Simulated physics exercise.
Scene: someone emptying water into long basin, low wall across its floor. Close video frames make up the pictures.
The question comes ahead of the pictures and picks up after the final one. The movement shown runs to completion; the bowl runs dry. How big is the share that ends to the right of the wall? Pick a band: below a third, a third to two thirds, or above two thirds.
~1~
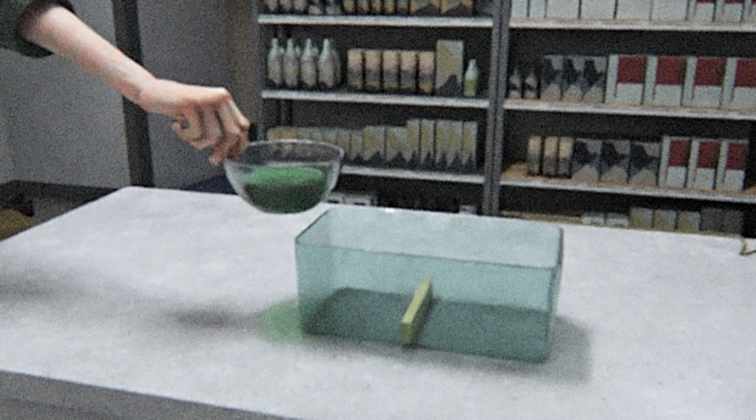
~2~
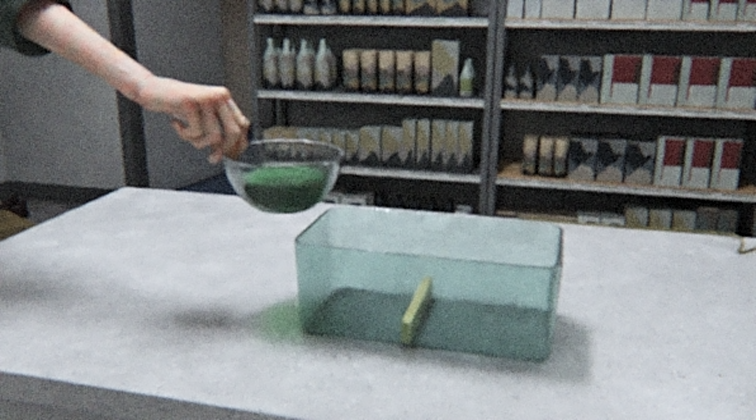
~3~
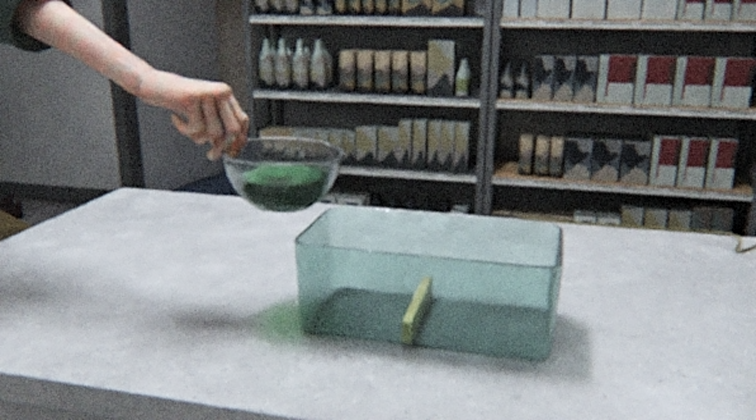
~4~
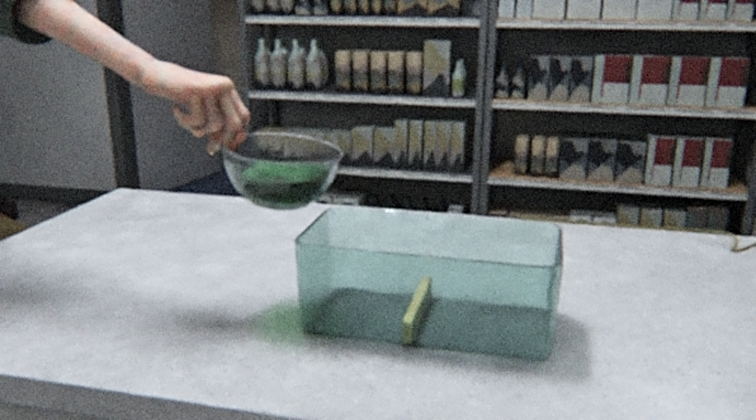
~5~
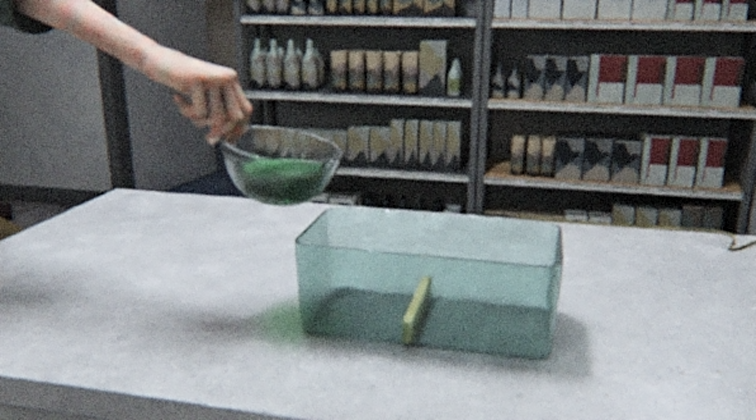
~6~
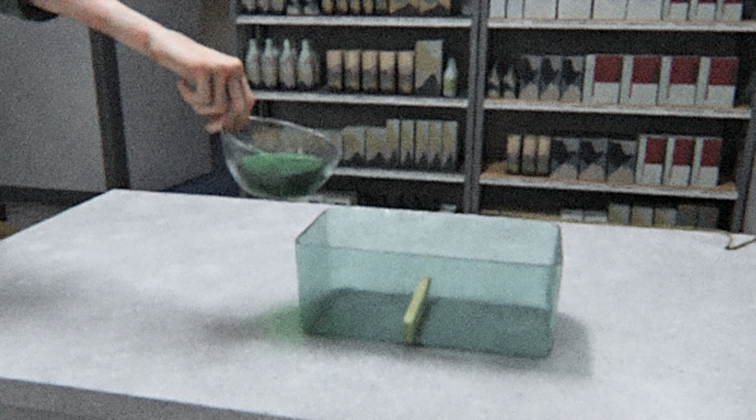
Below a third.
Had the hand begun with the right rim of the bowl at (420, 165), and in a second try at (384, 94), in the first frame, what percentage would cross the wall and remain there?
95 %, then 90 %.
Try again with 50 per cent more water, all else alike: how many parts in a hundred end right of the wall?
Estimated share: Around 45 %.
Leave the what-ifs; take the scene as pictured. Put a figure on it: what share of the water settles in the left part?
Estimate: Some 80 per cent.
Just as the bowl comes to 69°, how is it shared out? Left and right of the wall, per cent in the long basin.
Left side 10 in a hundred, right side 0 in a hundred.
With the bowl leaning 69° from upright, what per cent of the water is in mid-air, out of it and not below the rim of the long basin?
Around 35 %.
A moment on, the bowl is tipped part way and 56 per cent is still to pour, 9 is left of the wall and 0 right of it.
Next, the bowl is tipped right over and 0 per cent is still to pour, 74 is left of the wall and 16 right of it.
Then the bowl is tipped right over and 0 per cent is still to pour, 83 is left of the wall and 17 right of it.
Later the bowl is tipped right over and 0 per cent is still to pour, 81 is left of the wall and 19 right of it.
Finally, 81 per cent lies left of the wall, 18 right of it and 0 outside.
